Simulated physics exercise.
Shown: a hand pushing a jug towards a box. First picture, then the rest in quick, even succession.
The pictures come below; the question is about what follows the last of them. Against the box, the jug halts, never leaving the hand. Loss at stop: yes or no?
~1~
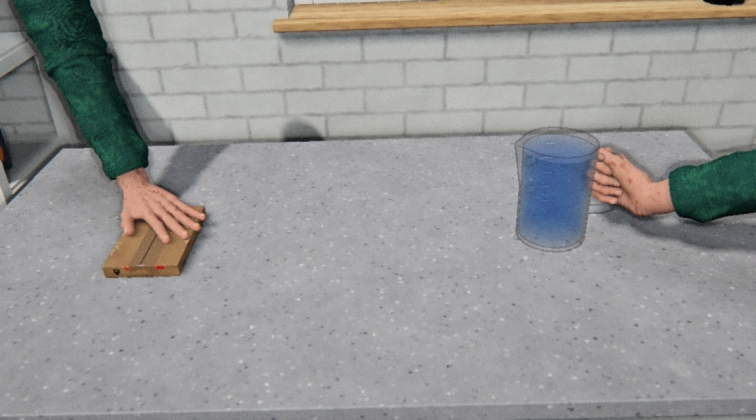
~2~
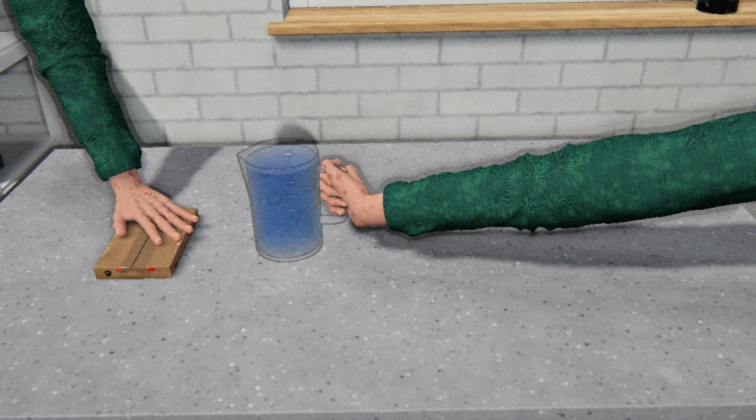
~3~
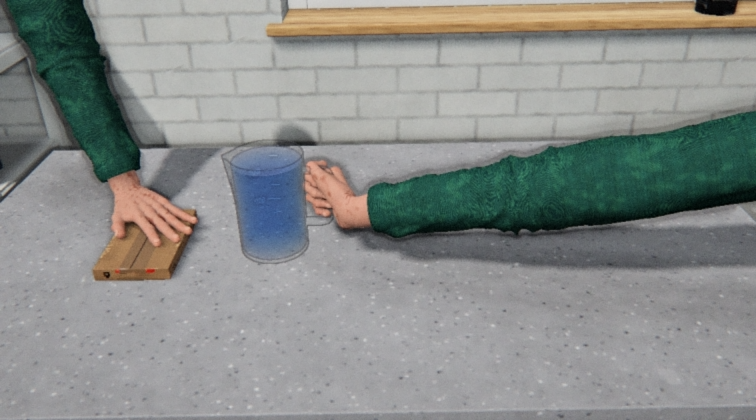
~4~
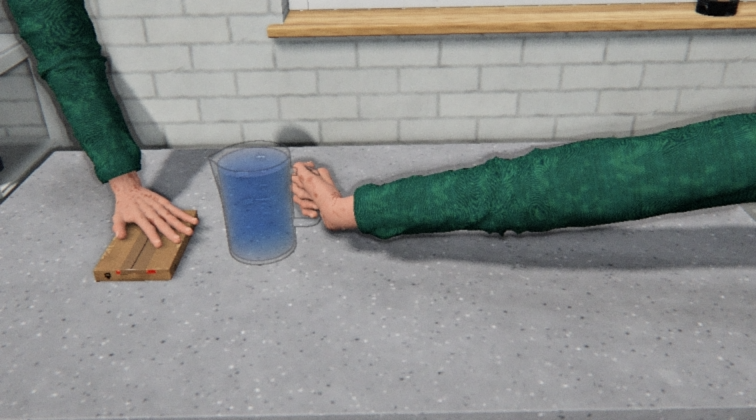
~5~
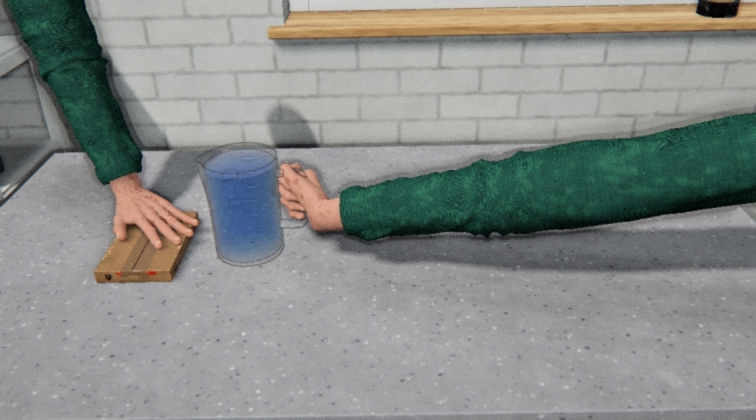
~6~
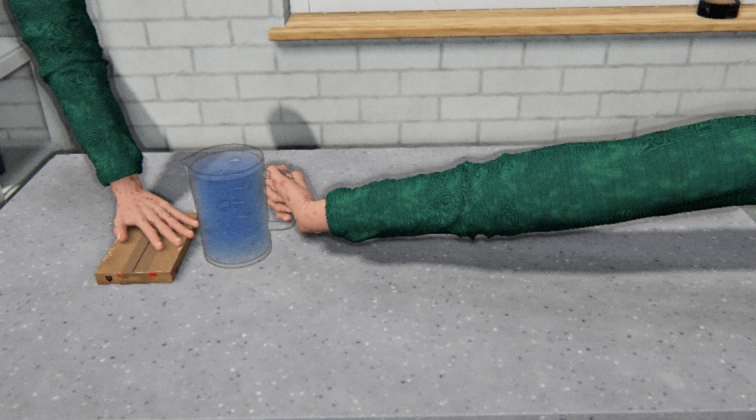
Yes.
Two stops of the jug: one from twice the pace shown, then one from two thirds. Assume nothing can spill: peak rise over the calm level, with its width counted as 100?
45 %, then 15 %.
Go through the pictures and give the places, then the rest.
At rest; jug (555, 188) nearly full; box (158, 240), in the first picture.
Under way; jug nearly full, surface at (281, 159), in the second picture.
Moved on by about 15 px; jug (271, 200) nearly full, in the third picture.
Moved on by about 10 px; jug nearly full, surface at (253, 162), in the fourth picture.
Moved on by about 10 px; jug (245, 203) nearly full, in the fifth picture.
Moved on by about 10 px; jug nearly full, surface at (226, 165); box (151, 246), in the sixth picture.
Soon after, the jug meets the box.
Later, the dyed water surges up the wall; some has gone over its rim.
In the end, the jug stands at the box; some has gone over its rim.
